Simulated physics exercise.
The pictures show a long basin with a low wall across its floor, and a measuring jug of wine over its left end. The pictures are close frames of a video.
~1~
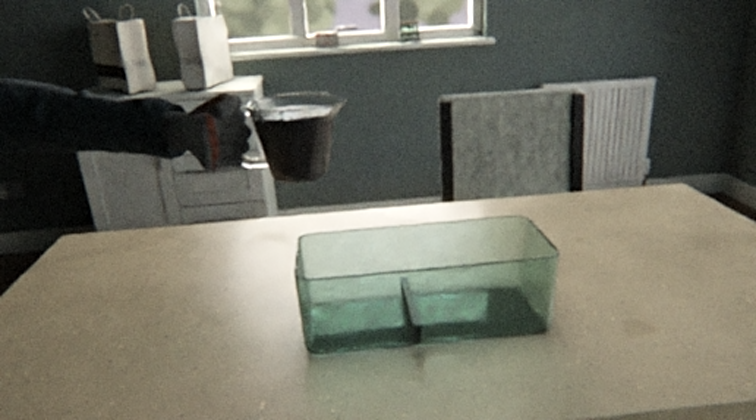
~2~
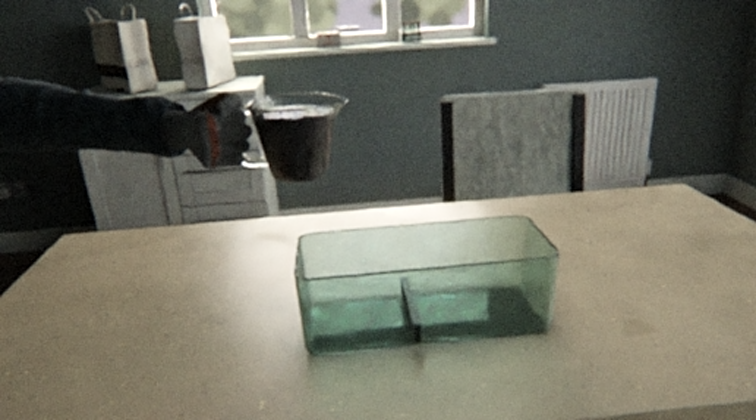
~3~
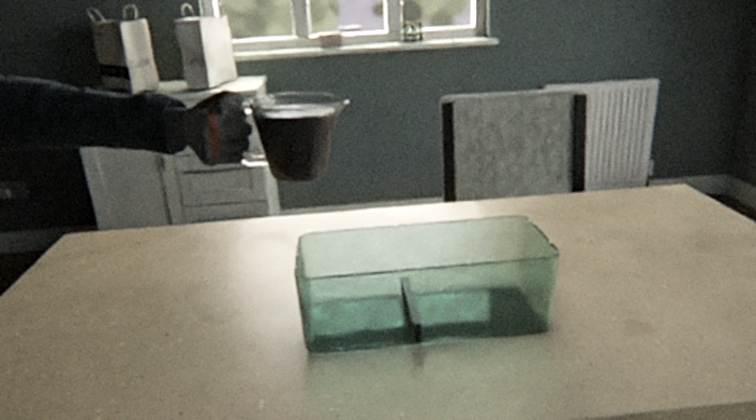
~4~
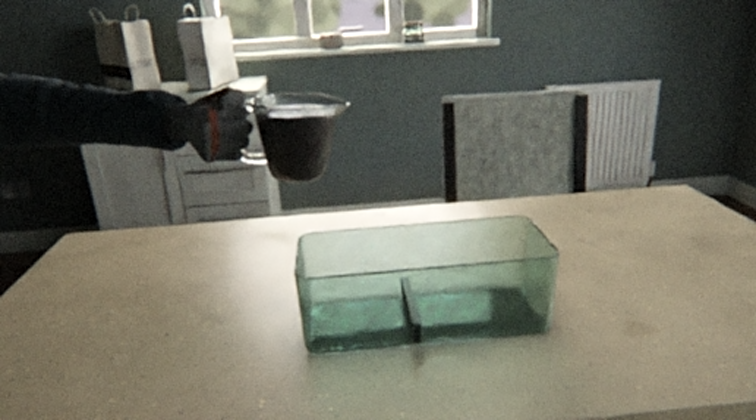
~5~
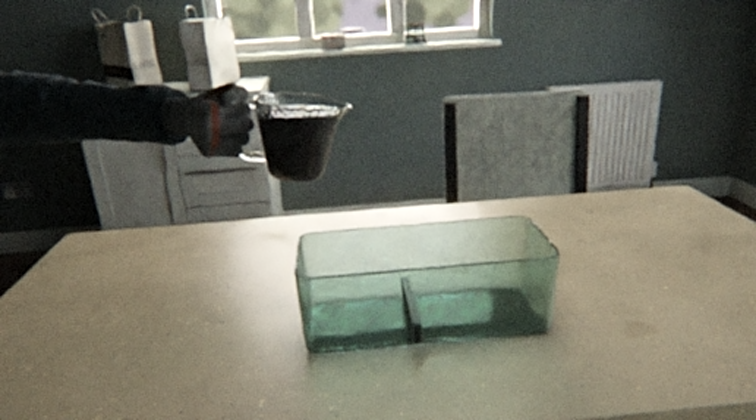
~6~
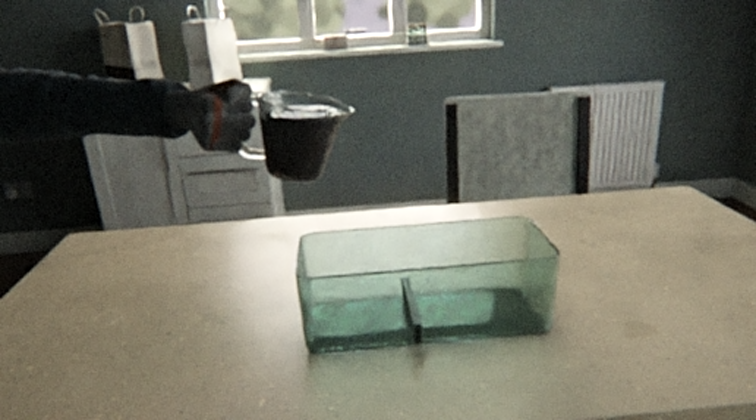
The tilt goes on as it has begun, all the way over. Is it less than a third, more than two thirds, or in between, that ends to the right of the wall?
In the end between a third and two thirds is right of the wall.
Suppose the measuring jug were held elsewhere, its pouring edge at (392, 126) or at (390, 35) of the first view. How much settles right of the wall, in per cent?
About 95 and 90 per cent.
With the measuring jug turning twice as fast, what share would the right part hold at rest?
About 35 per cent.
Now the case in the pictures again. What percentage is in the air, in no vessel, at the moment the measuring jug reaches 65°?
It comes to 25 per cent or so.
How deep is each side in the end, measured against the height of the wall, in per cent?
Left: 30 %. Right: 30 %.
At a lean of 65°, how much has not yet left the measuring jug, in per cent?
Close to 70 per cent.
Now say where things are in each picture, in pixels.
It leans 0°; its right rim is at (346, 100); the wine meets the walls at (254, 116) and (335, 110); the long basin's rim runs from (297, 257) to (543, 235); the wall's top is at (410, 300), in the first frame.
It leans 0°; its right rim is at (347, 100); the wine meets the walls at (255, 115) and (335, 110), in the second frame.
It leans 2°; its right rim is at (348, 101); the wine meets the walls at (256, 114) and (336, 110), in the third frame.
It leans 4°; its right rim is at (350, 103); the wine meets the walls at (259, 113) and (337, 111), in the fourth frame.
It leans 8°; its right rim is at (352, 106); the wine meets the walls at (260, 114) and (340, 111), in the fifth frame.
It leans 12°; its right rim is at (355, 110); the wine meets the walls at (263, 115) and (345, 112), in the sixth frame.
A moment on, the measuring jug is tipped part way and 68 per cent is still to pour, 2 is left of the wall and 6 right of it.
Next, the measuring jug is tipped on its side and 13 per cent is still to pour, 19 is left of the wall and 48 right of it.
Then the measuring jug is tipped right over and 0 per cent is still to pour, 42 is left of the wall and 56 right of it.
Later the measuring jug is tipped right over and 0 per cent is still to pour, 42 is left of the wall and 56 right of it.
Finally, 42 per cent lies left of the wall, 56 right of it and 1 outside.
